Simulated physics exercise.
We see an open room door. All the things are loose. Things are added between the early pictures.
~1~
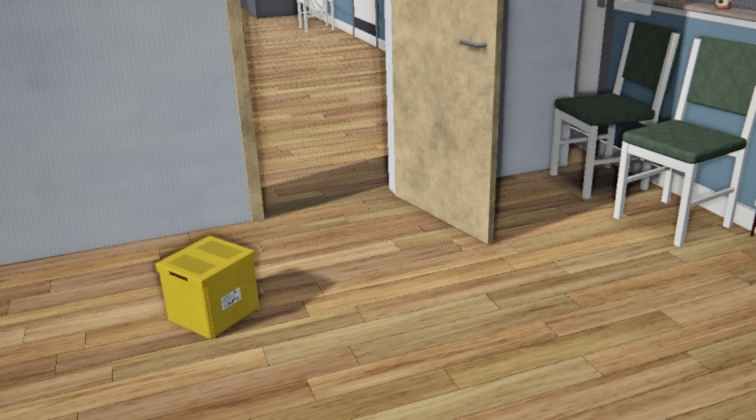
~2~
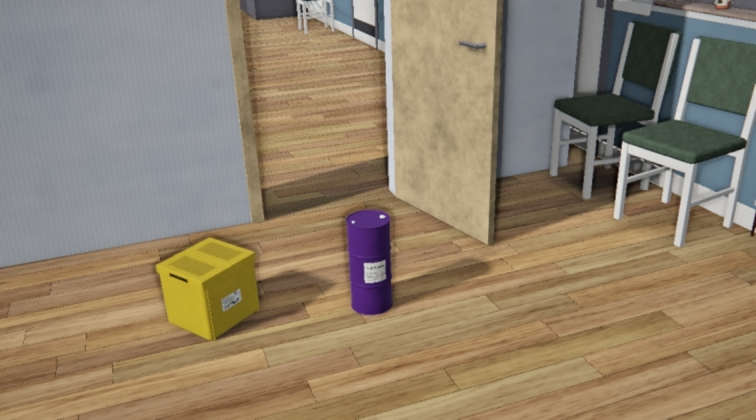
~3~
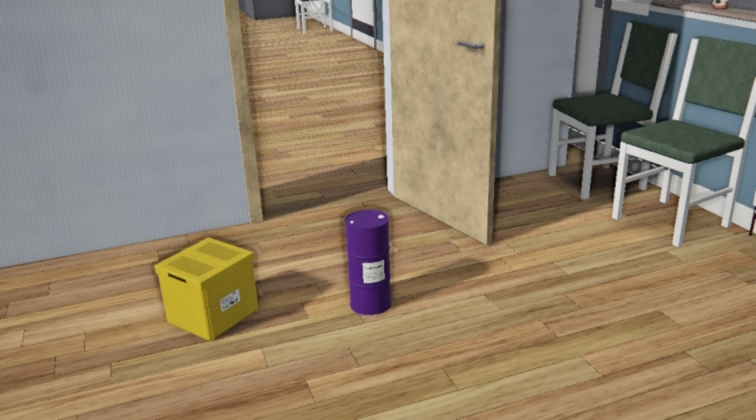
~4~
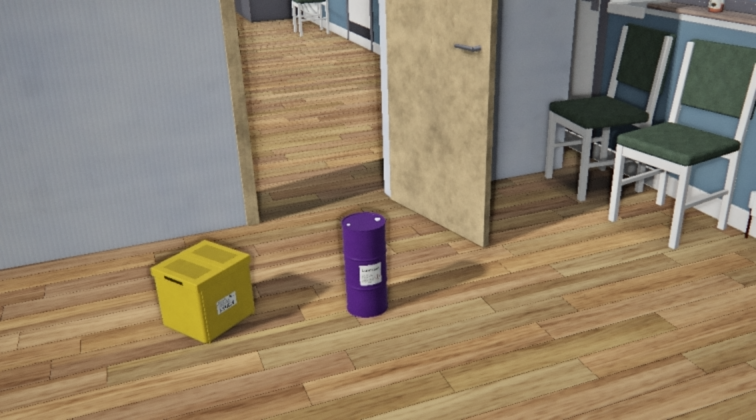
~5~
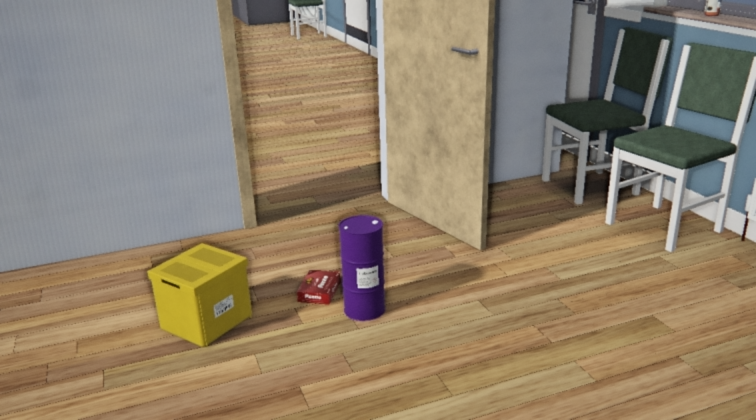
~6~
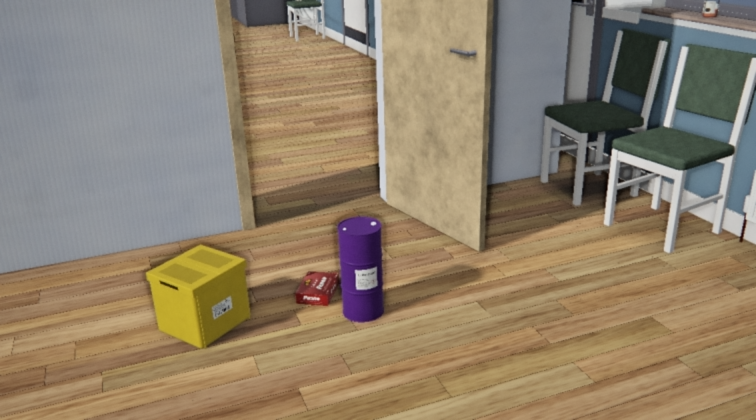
A purple canister appeared to the right of a yellow tote on the wooden floor, then a small red packet appeared between them, while the door stayed wide open and still.
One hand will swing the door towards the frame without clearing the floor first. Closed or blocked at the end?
The door reaches the frame.
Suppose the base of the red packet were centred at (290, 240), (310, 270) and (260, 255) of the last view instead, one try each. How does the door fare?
First try: It is blocked; second try: It reaches the frame; third try: It closes.
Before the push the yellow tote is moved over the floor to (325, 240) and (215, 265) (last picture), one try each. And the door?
First try: It stops short; second try: It shuts.
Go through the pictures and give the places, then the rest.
The first picture shows door wide open and still; yellow tote (210, 287).
The second picture shows door wide open and still; yellow tote (211, 288); purple canister (370, 263).
The third picture shows door wide open and still; yellow tote (209, 288); purple canister (369, 263).
The fourth picture shows door wide open and still; yellow tote (206, 291); purple canister (366, 265).
The fifth picture shows door wide open and still; yellow tote (203, 294); purple canister (363, 268).
The sixth picture shows door wide open and still; red packet (318, 288); yellow tote (201, 296).
Then, 0.70 s later than the last frame, door 65° open.
Then, 1.00 s later than the last frame, door 34° open.
When it is over, door 0° open; all 3 as before. End places, in pixels of the last picture, red packet near (318, 288).
